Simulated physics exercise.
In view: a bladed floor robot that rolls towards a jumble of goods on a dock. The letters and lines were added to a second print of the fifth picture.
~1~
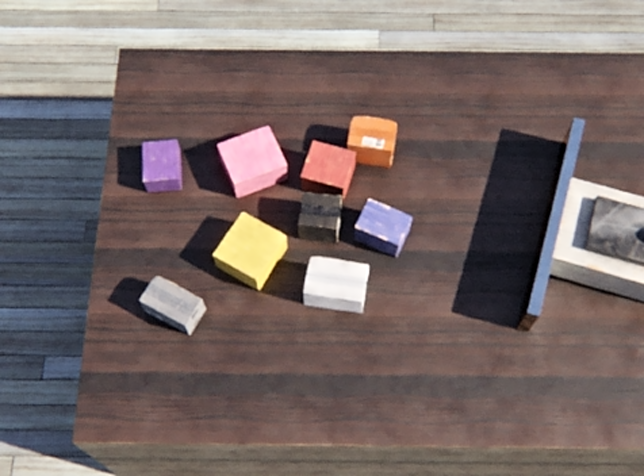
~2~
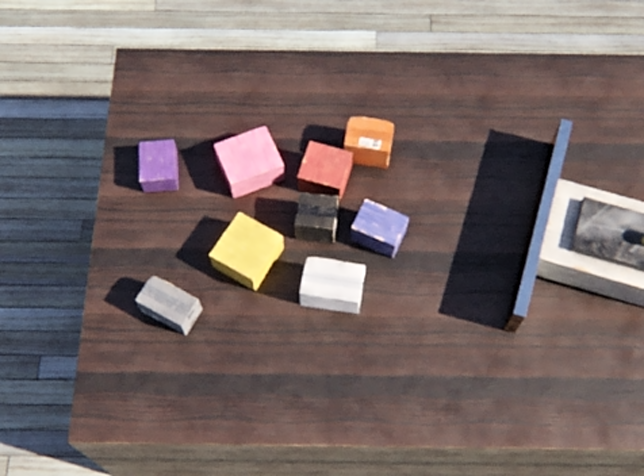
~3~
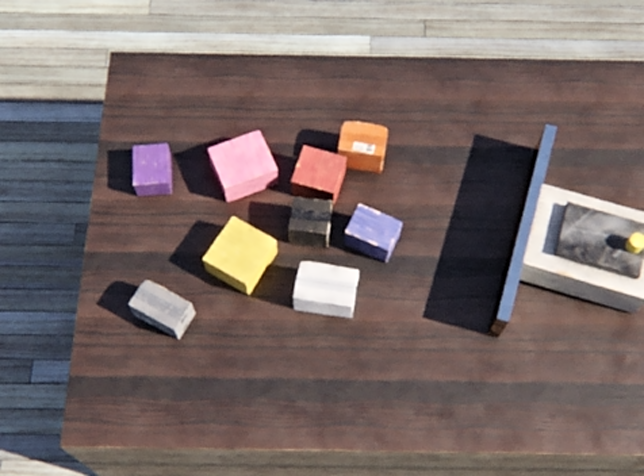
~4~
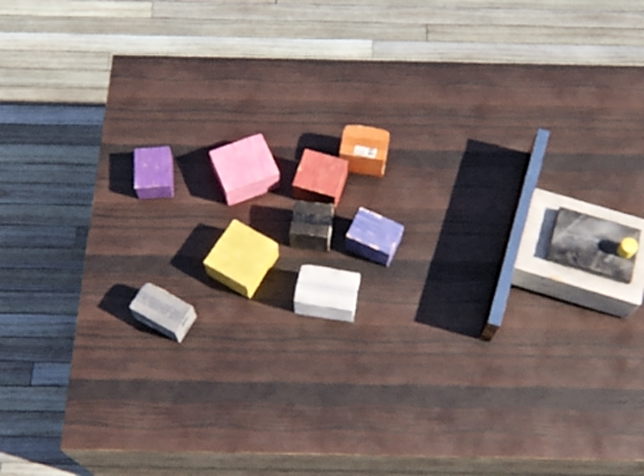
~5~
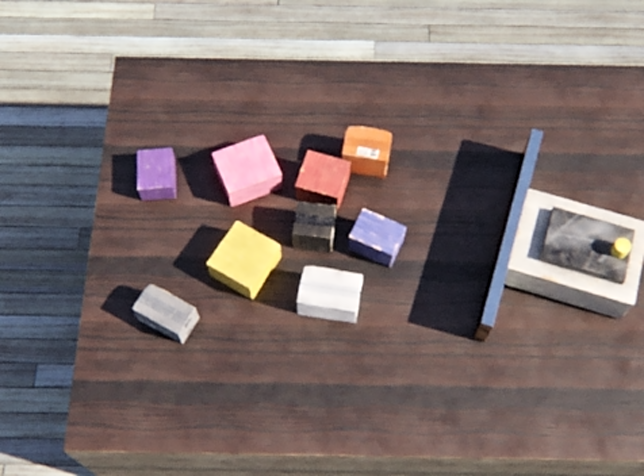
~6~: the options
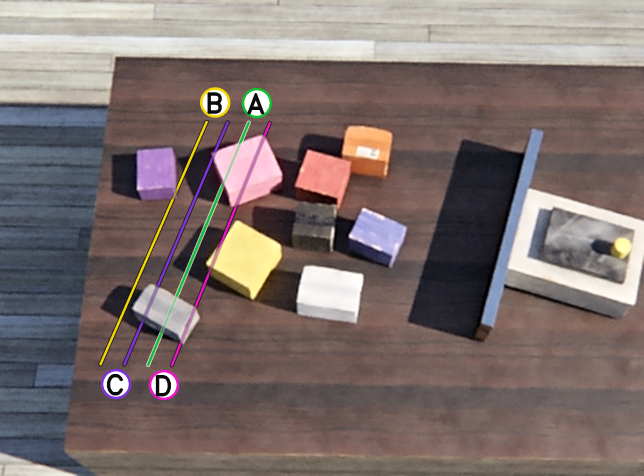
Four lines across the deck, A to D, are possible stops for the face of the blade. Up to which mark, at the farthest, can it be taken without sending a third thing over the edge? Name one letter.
The farthest such stop is B.
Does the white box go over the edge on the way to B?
No.
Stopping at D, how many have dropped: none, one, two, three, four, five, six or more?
In all, none.
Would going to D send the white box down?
No.
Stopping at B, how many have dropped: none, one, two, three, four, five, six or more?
In all, two.
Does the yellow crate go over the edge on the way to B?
Yes.
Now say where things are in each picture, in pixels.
In the first picture, orange parcel (372, 142); purple crate (162, 166); grey box (173, 305).
In the second picture, robot (612, 232); yellow crate (247, 251).
In the third picture, robot (596, 237); blue crate (373, 234).
In the fourth picture, robot (588, 242); red crate (321, 180).
In the fifth picture, robot (581, 242); orange parcel (367, 152); purple crate (156, 174); grey box (166, 314).
On the copy, A at (201, 236); B at (157, 236); C at (179, 236); D at (224, 237).
On B. First, robot (452, 240); white box (326, 292); blue crate (351, 240).
Then, robot (321, 238); yellow crate (154, 257); black parcel (185, 221).
Finally, robot (218, 236); yellow crate over the edge; black parcel over the edge; two fallen.
By contrast, A is within the limit but short; C is within the limit but short; D is within the limit but short.
